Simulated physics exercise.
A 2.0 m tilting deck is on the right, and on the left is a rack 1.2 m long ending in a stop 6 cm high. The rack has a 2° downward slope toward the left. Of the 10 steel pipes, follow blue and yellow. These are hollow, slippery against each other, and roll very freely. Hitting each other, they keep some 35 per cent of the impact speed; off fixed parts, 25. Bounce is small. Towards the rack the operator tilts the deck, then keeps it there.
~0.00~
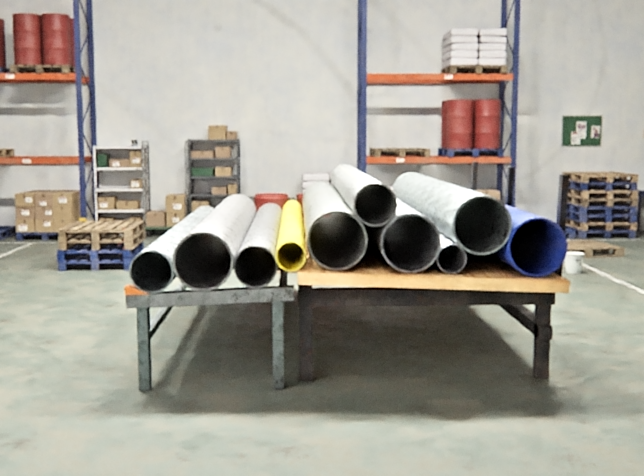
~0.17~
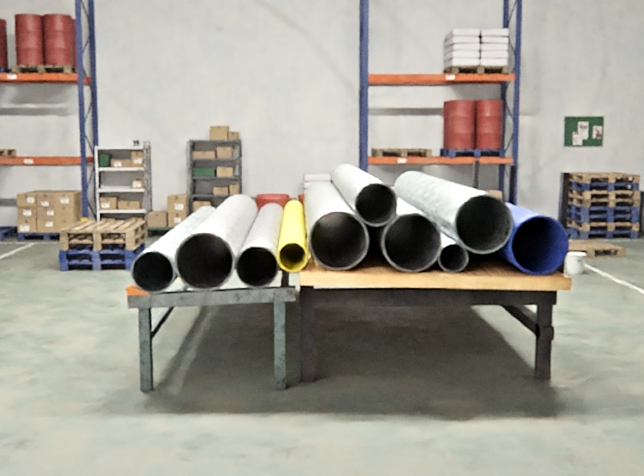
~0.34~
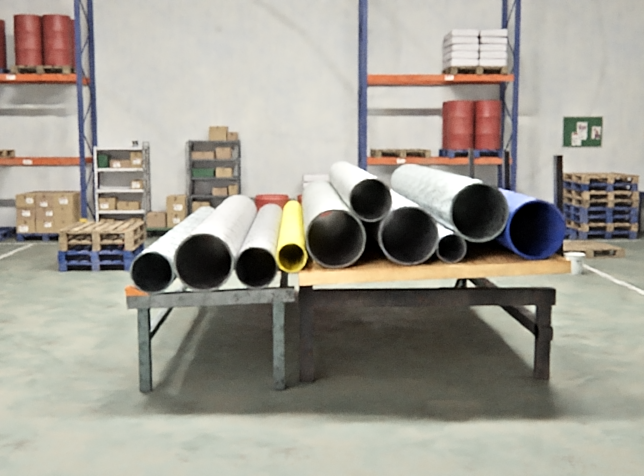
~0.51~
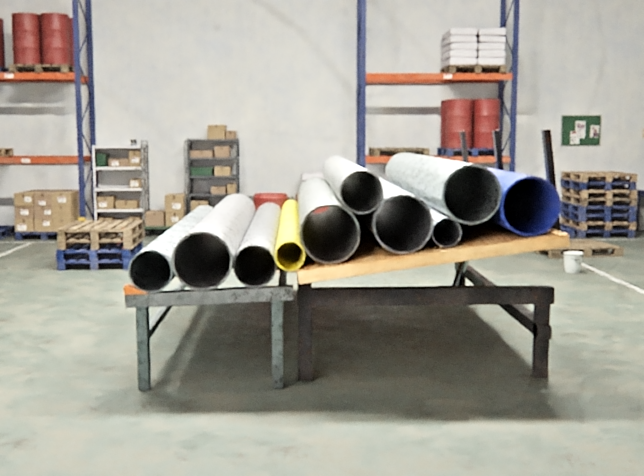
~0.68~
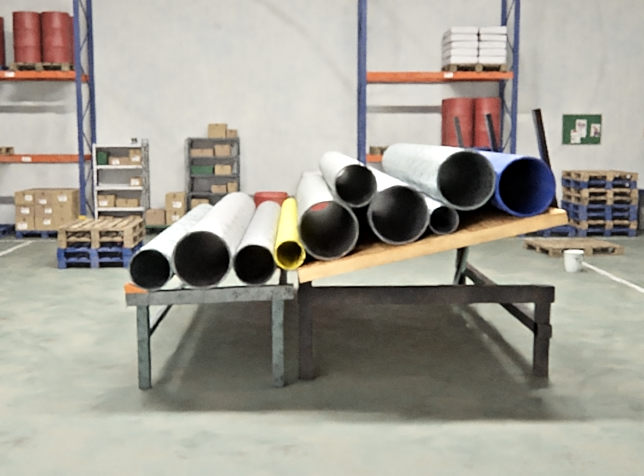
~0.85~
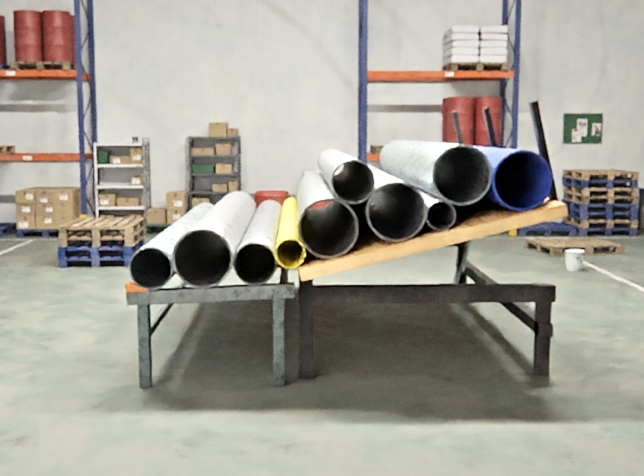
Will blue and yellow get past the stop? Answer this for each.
Blue: Is stopped; Yellow: Is stopped.
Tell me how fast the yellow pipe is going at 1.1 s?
I'd put it near 0.0 m/s.
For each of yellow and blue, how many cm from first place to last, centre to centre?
Values - yellow 0, blue 50.
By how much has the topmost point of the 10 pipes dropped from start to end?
0 cm.
By 1.1 s, blue is on the deck, 170 cm from the hinge, rolling left; yellow is on the rack, 120 cm from the rack's far end; 0 lost over the end.
By 1.2 s, blue is on the deck, 165 cm from the hinge, rolling left; as before, yellow; 0 lost over the end.
By 1.4 s, yellow is on the rack, 120 cm from the rack's far end; as before, blue; 0 lost over the end.
Finally (1.6 s), blue is on the deck, 165 cm from the hinge; yellow is on the rack, 120 cm from the rack's far end; 0 lost over the end.
